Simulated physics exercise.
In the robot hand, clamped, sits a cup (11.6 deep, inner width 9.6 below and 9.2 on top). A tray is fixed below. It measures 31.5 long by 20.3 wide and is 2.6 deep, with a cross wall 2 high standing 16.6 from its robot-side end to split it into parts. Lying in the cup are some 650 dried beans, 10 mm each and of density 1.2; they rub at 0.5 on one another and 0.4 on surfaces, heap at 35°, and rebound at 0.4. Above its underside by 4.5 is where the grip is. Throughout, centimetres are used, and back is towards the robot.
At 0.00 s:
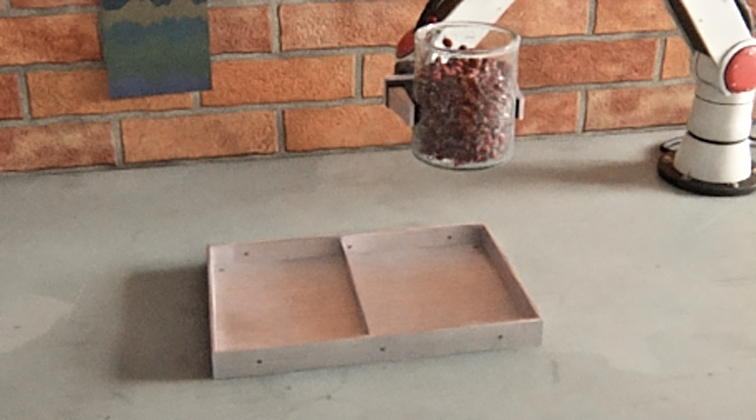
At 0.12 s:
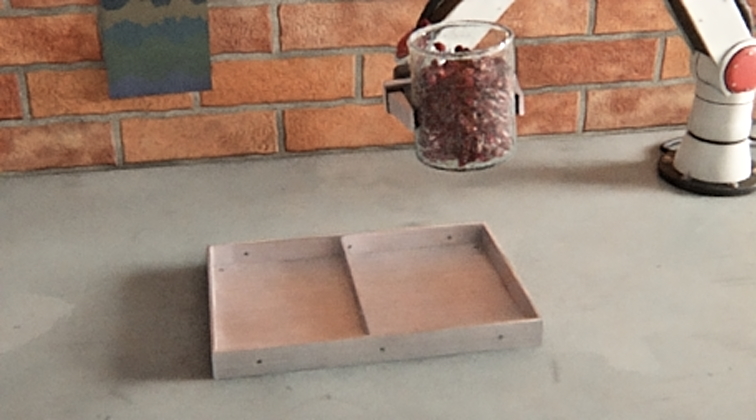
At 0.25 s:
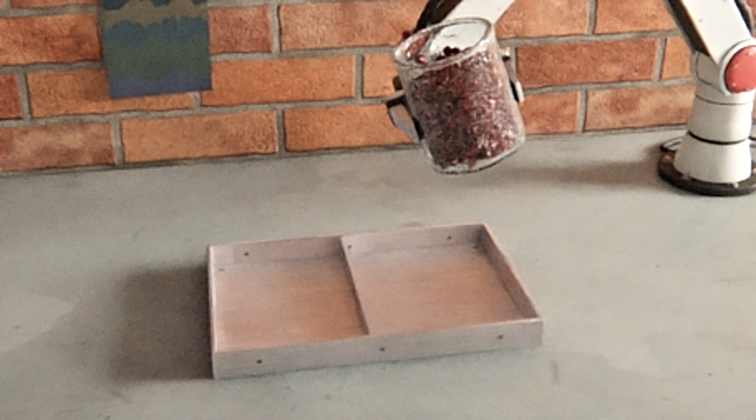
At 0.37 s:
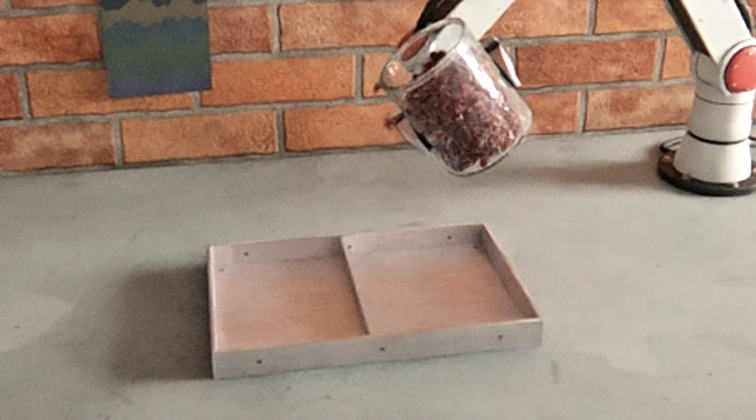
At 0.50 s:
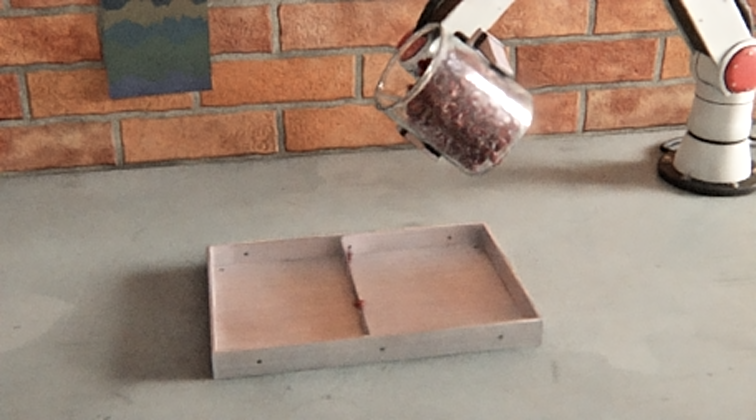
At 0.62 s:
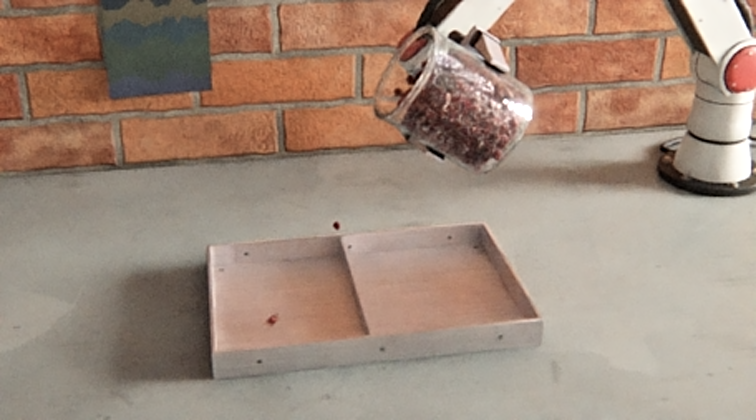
The footage shows a robot arm holding a clear cup of dark red beans above a divided tray on a grey surface, then tilting it to the left as a couple of beans drop out, one landing in the tray's left section.
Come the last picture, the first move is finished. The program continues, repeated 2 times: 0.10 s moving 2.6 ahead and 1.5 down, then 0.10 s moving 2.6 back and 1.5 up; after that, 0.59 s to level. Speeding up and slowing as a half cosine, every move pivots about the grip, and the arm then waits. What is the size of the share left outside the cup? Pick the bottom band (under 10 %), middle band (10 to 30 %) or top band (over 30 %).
Bottom band.
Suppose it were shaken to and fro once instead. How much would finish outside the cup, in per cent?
In that case some 5 per cent.
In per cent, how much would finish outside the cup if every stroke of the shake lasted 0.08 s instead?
About 5 per cent, then.
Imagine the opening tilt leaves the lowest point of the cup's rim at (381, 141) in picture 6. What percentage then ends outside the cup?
My estimate is some 15 per cent.
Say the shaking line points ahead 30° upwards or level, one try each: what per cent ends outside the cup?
First try about 15 %, second try about 10 %.
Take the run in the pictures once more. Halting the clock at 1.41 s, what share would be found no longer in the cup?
About 5 in a hundred parts are out.
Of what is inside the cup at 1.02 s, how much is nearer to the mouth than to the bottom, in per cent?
Estimate: Around 35 %.
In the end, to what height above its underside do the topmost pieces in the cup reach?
I'd say near 12.0 cm from the bottom.
After 1.02 s, tilted 56° forward, highest piece 26 above the table; 631 in the cup, 12 in the far-side part, 4 in flight or on a rim.
After 1.41 s, tilted 14° forward, highest piece 28 above the table; 629 in the cup, 15 in the far-side part, 3 in the robot-side part.
After 1.81 s, level, highest piece 29 above the table; 629 in the cup, 15 in the far-side part, 3 in the robot-side part.
After 2.86 s, level, highest piece 29 above the table; 629 in the cup, 15 in the far-side part, 3 in the robot-side part.
At rest, 629 in the cup, 15 in the far-side part, 3 in the robot-side part. That is 3 % outside the cup.
